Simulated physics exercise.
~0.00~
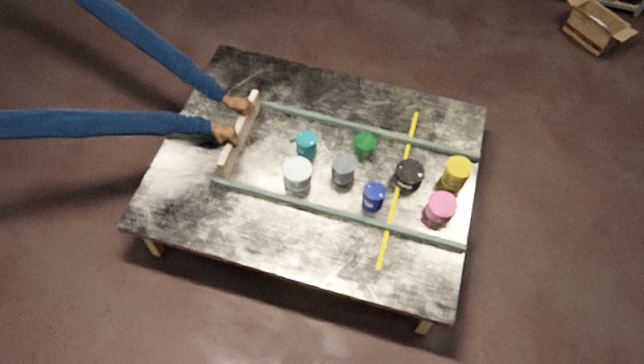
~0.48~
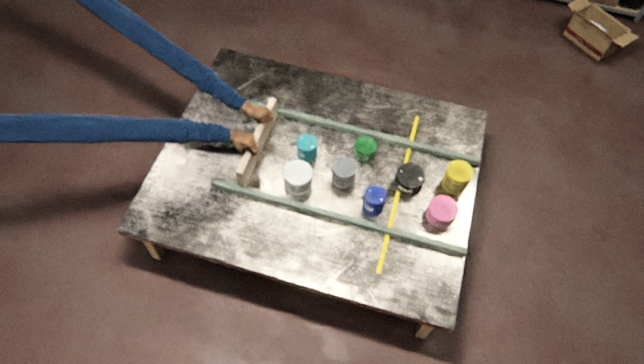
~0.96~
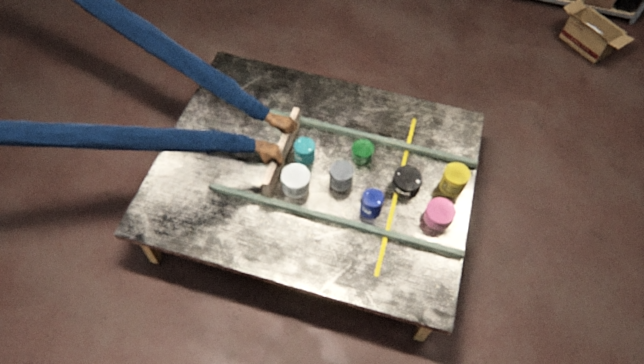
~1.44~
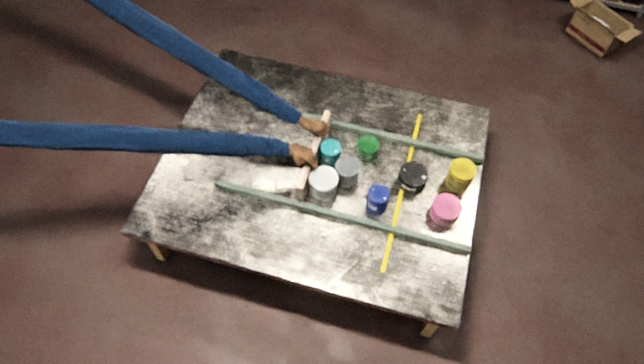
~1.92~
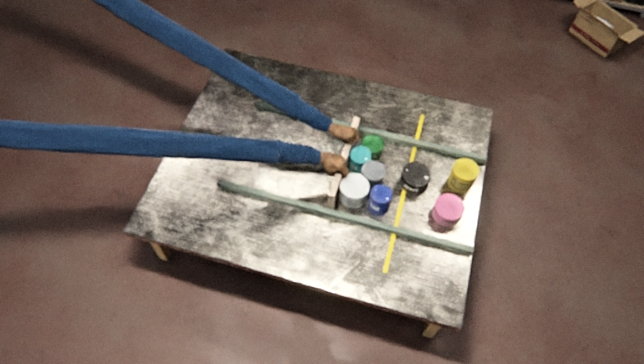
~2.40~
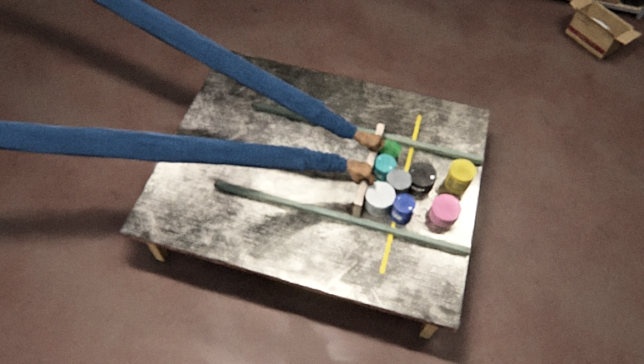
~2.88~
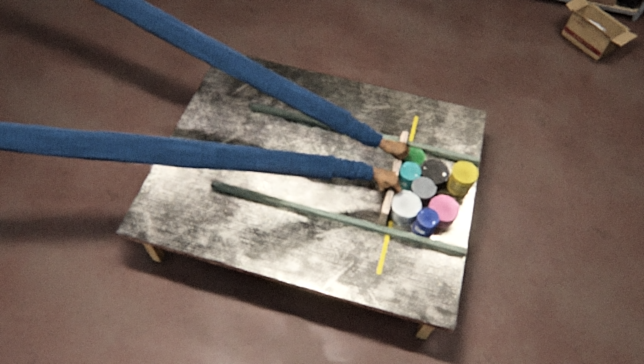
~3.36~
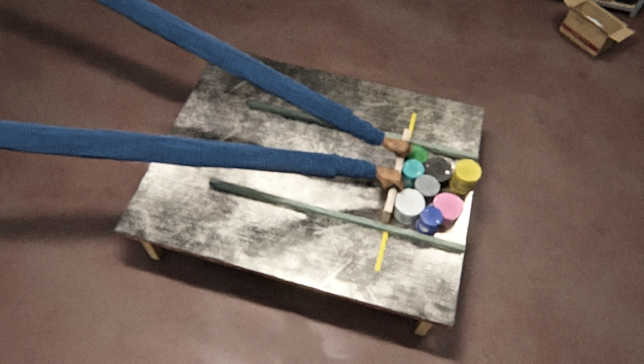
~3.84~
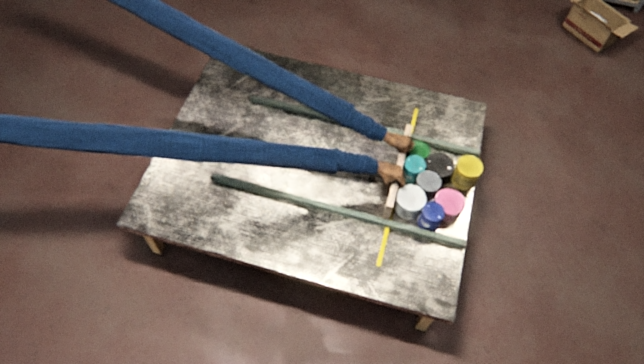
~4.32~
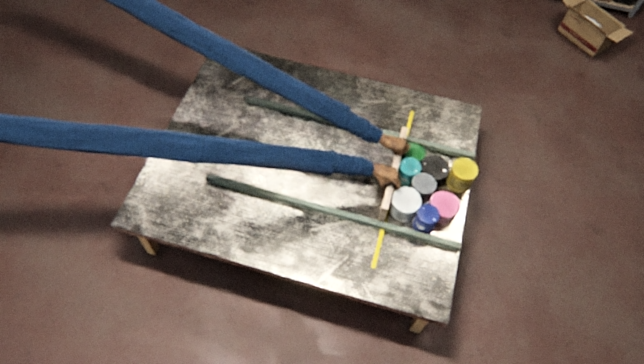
Blue-sleeved arms pushing a plank rightward along a table, bunching colourful containers together near the edge, where all stay on.
